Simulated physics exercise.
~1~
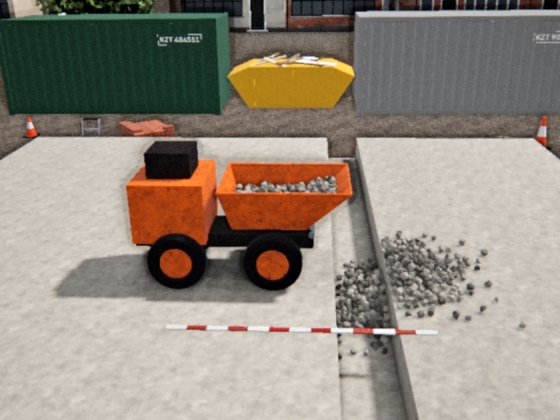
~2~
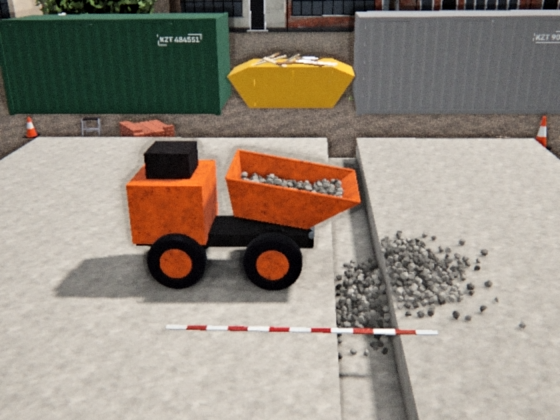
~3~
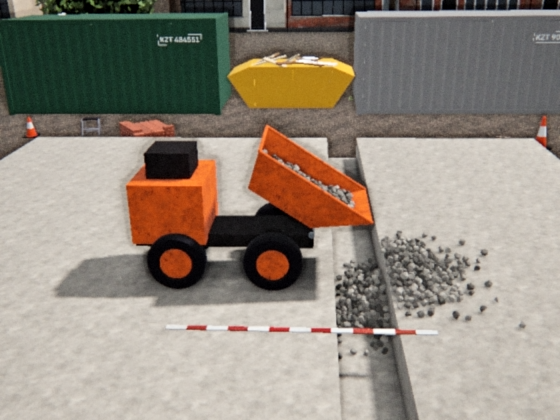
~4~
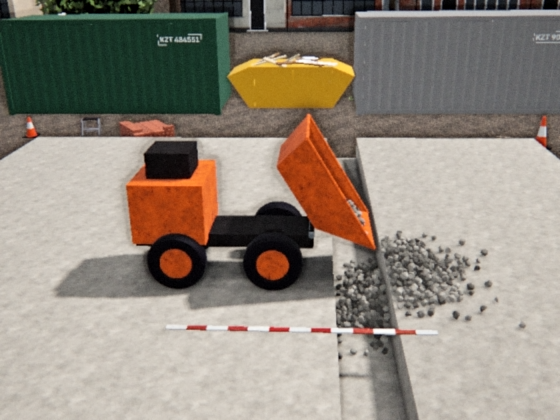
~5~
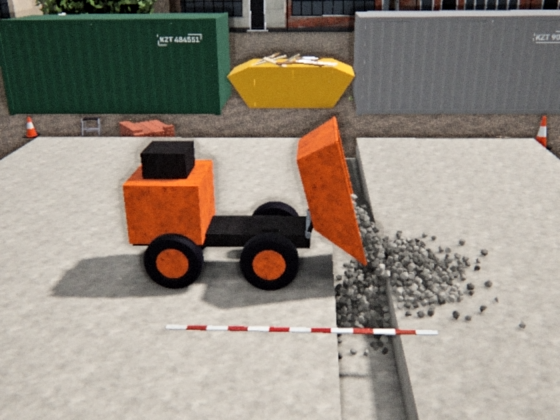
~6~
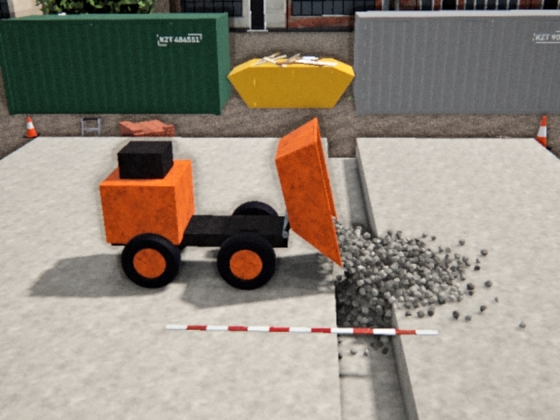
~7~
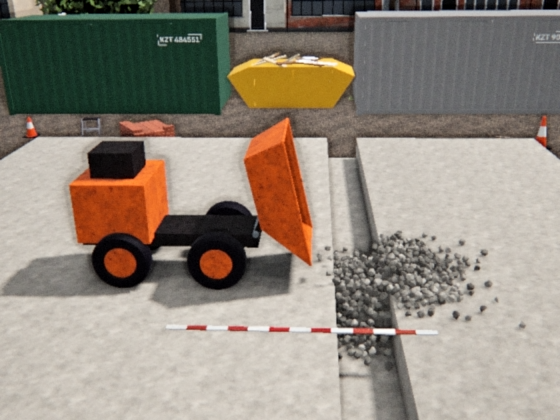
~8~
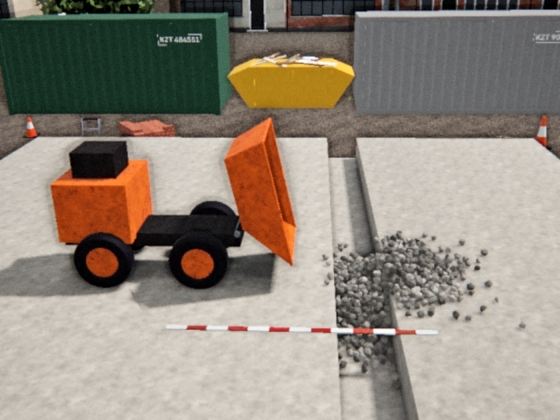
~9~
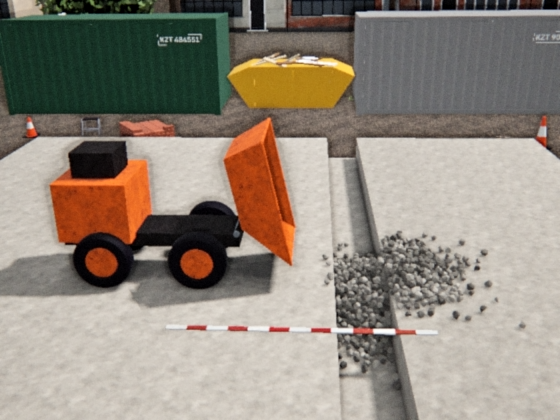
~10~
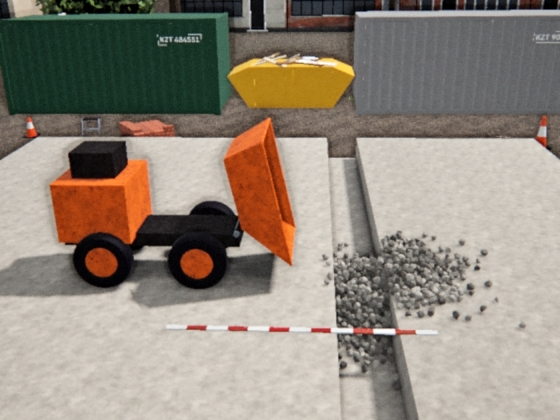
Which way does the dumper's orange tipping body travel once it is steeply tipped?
It moves to the left, away from the trench, as the dumper backs up.
